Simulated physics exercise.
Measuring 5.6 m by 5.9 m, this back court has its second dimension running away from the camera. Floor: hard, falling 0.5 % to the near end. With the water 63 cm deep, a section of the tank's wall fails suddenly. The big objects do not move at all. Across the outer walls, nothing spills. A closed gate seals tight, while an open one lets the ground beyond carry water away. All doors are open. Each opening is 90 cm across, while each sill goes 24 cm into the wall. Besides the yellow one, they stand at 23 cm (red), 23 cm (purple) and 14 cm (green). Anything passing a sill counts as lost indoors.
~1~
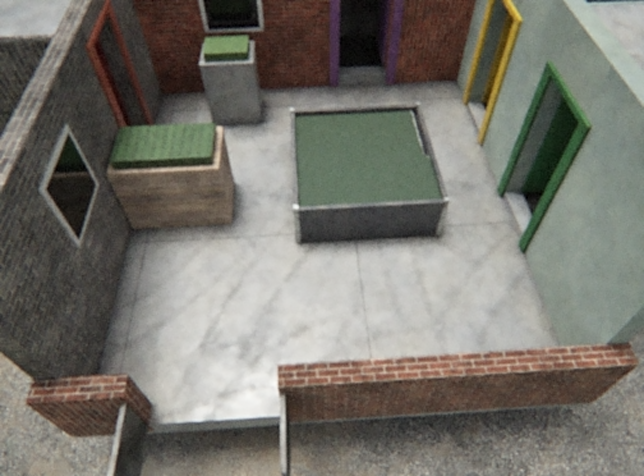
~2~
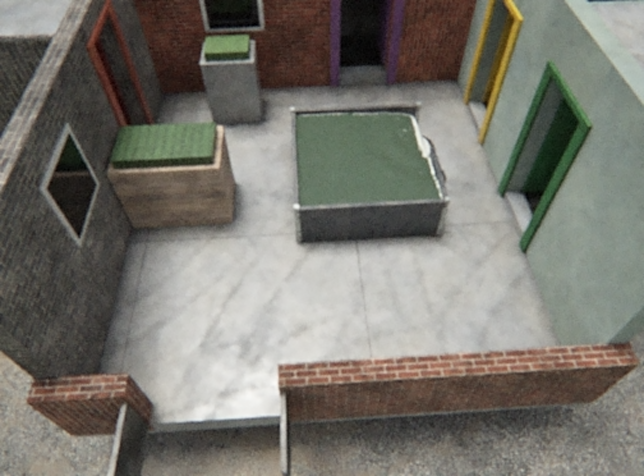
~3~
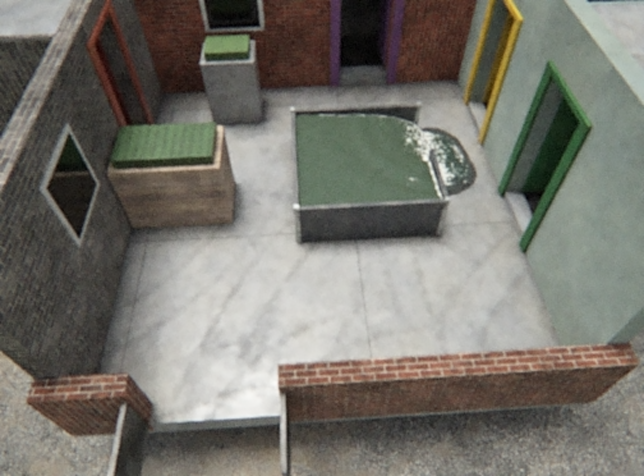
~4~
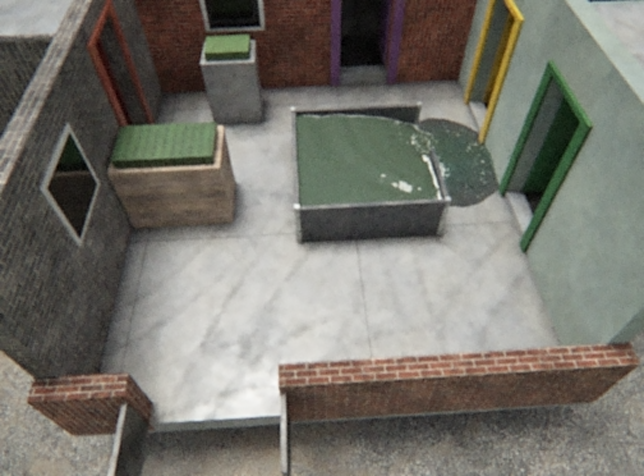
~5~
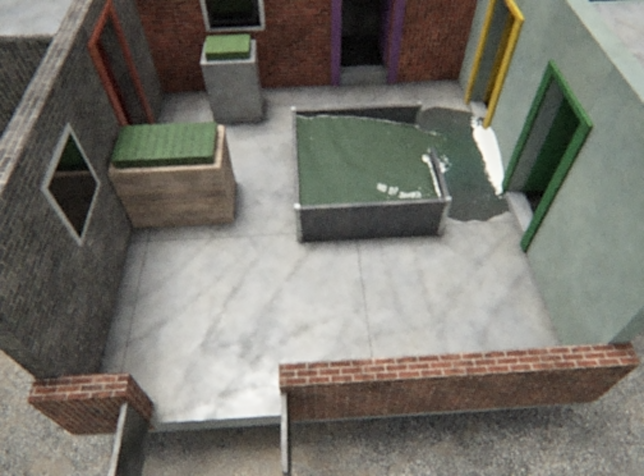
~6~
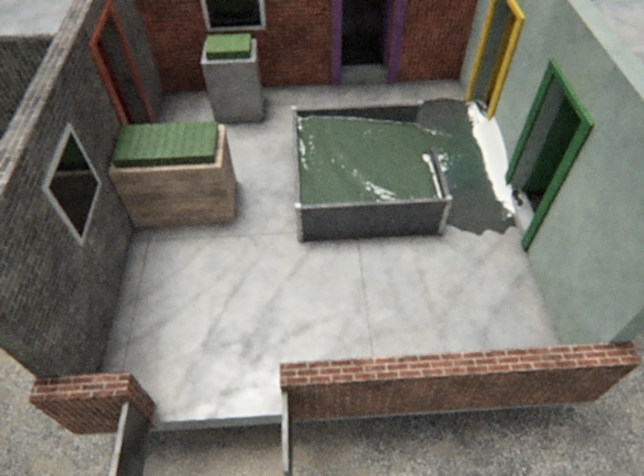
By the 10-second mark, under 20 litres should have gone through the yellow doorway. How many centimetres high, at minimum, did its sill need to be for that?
It needed to be about 30 cm high.
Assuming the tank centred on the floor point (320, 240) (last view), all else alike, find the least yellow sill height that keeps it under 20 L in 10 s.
A minimum of about 11.0 cm.
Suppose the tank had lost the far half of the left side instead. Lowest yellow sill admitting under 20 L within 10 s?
About 10.5 cm.
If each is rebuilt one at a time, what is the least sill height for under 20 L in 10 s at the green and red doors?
Roughly 9.5 cm for the green door and roughly 8.0 cm for the red door.
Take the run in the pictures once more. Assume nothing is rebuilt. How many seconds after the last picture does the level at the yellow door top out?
0.6 s.
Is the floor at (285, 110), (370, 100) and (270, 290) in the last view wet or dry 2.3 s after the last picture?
Status: Submerged / submerged / clear.
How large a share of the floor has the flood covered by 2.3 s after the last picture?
Wet: Close to 50 %.
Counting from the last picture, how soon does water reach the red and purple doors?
It gets to red after 3.8 s and to purple after 1.1 s.
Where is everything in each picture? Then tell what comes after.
The first picture shows the tank at (363, 156) is whole and still, 63 cm deep; the yellow door at (488, 71) is dry.
In the second picture, the front is at a hidden place, 0.3 m from the gap at (419, 149); 0.3 m2 of floor is wet, 63 cm left at the back.
In the third picture, the gap is at (419, 151), the front 0.8 m out at (472, 174); the back of the tank holds 63 cm.
In the fourth picture, water pours out at (419, 152) and has run 1.2 m, to (496, 178); about 8 cm deep outside, 63 cm at the back.
In the fifth picture, the front is at (485, 122), 1.3 m from the gap at (419, 152); 2.5 m2 of floor is wet, 62 cm left at the back.
In the sixth picture, water pours out at (420, 151) and has run 1.5 m, to (515, 221); about 8 cm deep outside, 55 cm at the back; water is at the yellow door at (490, 70).
Then, 0.7 s after the last picture water covers 15 % of the floor, deepest (46 cm) near (489, 154); 27 cm at the yellow door, 53 litres in over its 9 cm sill.
Then, 2.3 s after the last picture water covers 50 % of the floor, deepest (32 cm) near (461, 82); 19 cm at the yellow door, 212 litres in over its 9 cm sill.
Then, 9.3 s after the last picture water covers 95 % of the floor, deepest (12 cm) near (147, 171); 8 cm at the yellow door, 314 litres in over its 9 cm sill.
At the yellow door as built, the water peaked near 27 cm, 0.7 s after the last picture.
With a sill of 26.5 cm, 35 litres would have come in within the 10 s; with 36 cm, 4 litres. So under 20 litres takes about 30 cm.
